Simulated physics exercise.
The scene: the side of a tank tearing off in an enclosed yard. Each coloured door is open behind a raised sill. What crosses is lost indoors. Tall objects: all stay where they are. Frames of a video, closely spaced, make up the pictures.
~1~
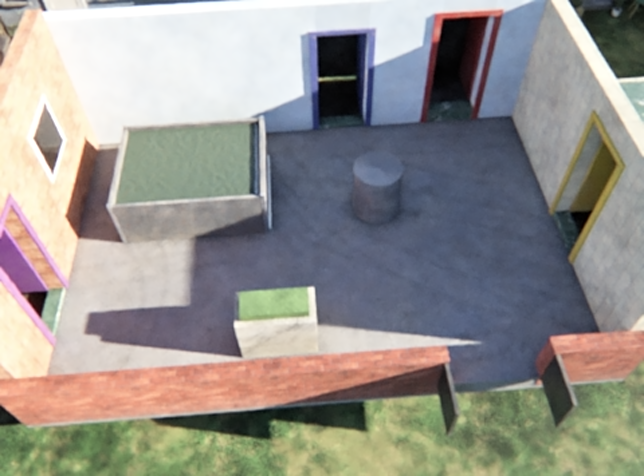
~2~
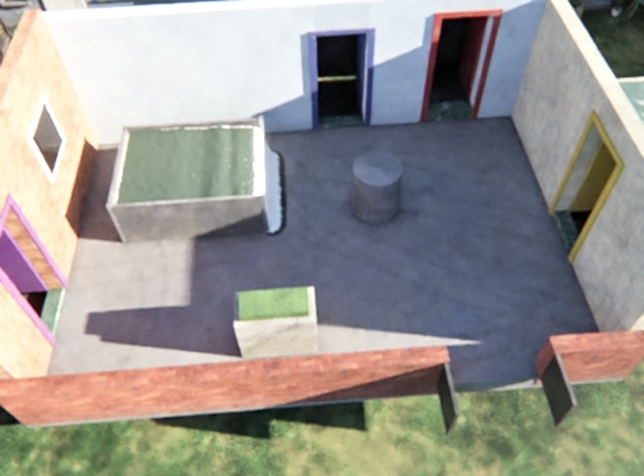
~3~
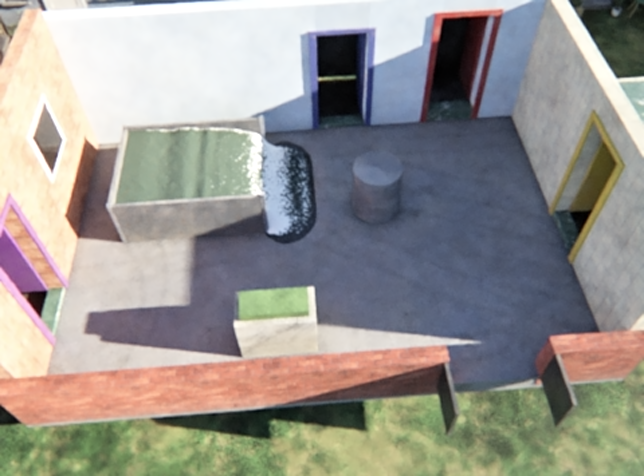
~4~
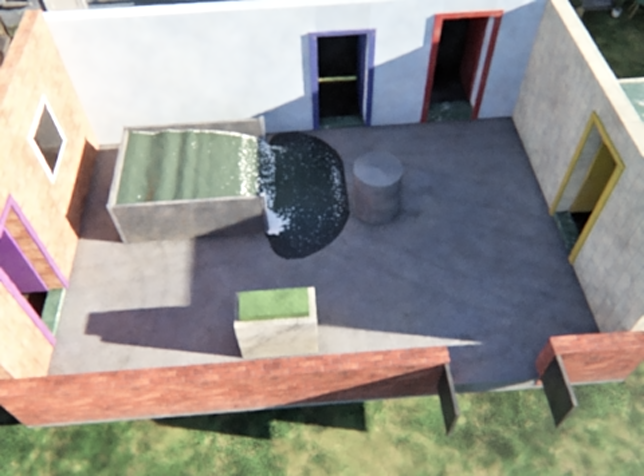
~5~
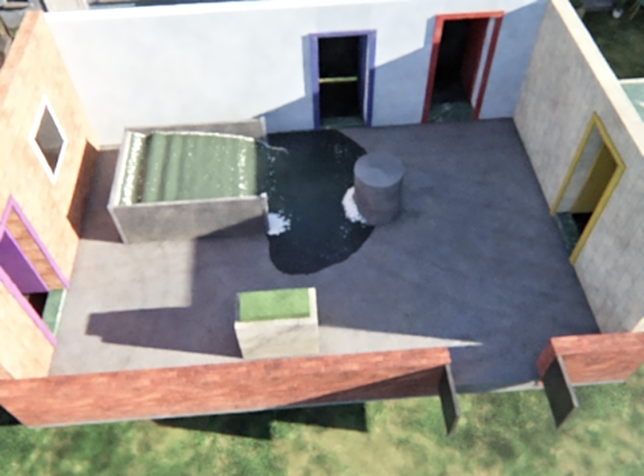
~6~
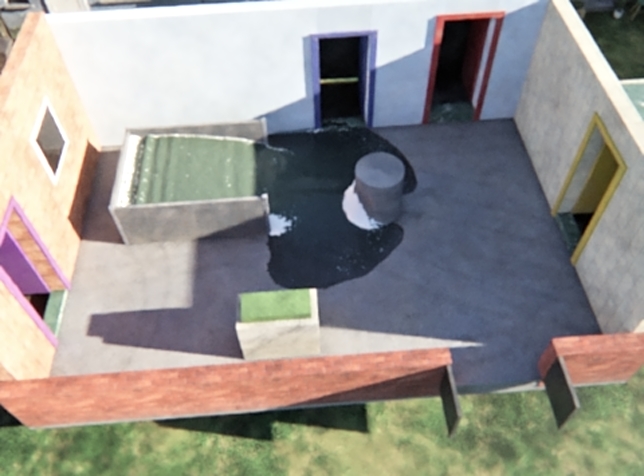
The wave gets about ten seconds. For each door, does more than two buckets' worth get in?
Door by door: The blue door, yes; the yellow door, no; the purple door, no; the red door, no.
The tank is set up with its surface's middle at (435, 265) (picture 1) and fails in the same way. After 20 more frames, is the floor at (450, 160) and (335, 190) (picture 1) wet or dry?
The first spot is inundated and the second is left dry.
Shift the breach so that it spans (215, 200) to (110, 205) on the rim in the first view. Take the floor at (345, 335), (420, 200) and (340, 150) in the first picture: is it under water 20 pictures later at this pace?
Going in your order, I'd say drenched, then still bare, then still bare.
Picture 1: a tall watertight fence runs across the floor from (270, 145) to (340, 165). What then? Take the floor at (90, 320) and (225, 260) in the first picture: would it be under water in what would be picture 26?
In that order: Dry, no water.
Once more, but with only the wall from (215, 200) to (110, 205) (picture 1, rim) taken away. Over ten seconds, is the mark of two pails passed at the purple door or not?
Check on purple door - it gets too much.
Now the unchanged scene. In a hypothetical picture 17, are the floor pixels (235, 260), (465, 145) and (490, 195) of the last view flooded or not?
Result, as listed: Not wetted / wetted / wetted.
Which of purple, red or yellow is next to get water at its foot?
It's the red-painted one.
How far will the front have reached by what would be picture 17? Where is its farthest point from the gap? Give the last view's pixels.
Estimated pixel: (606, 346).
A moment on, water covers 40 % of the floor; the blue door under two buckets in, the yellow door not reached, the purple door not reached, the red door wet at the sill, nothing in.
Next, water covers 55 % of the floor; the blue door over two buckets in, the yellow door wet at the sill, nothing in, the purple door not reached, the red door wet at the sill, nothing in.
Then, water covers 65 % of the floor; the blue door far over two buckets in, the yellow door wet at the sill, nothing in, the purple door not reached, the red door wet at the sill, nothing in.
Later, water covers 70 % of the floor; the blue door far over two buckets in, the yellow door wet at the sill, nothing in, the purple door not reached, the red door under two buckets in.
In the end, water covers 100 % of the floor; the blue door far over two buckets in, the yellow door wet at the sill, nothing in, the purple door under two buckets in, the red door under two buckets in.
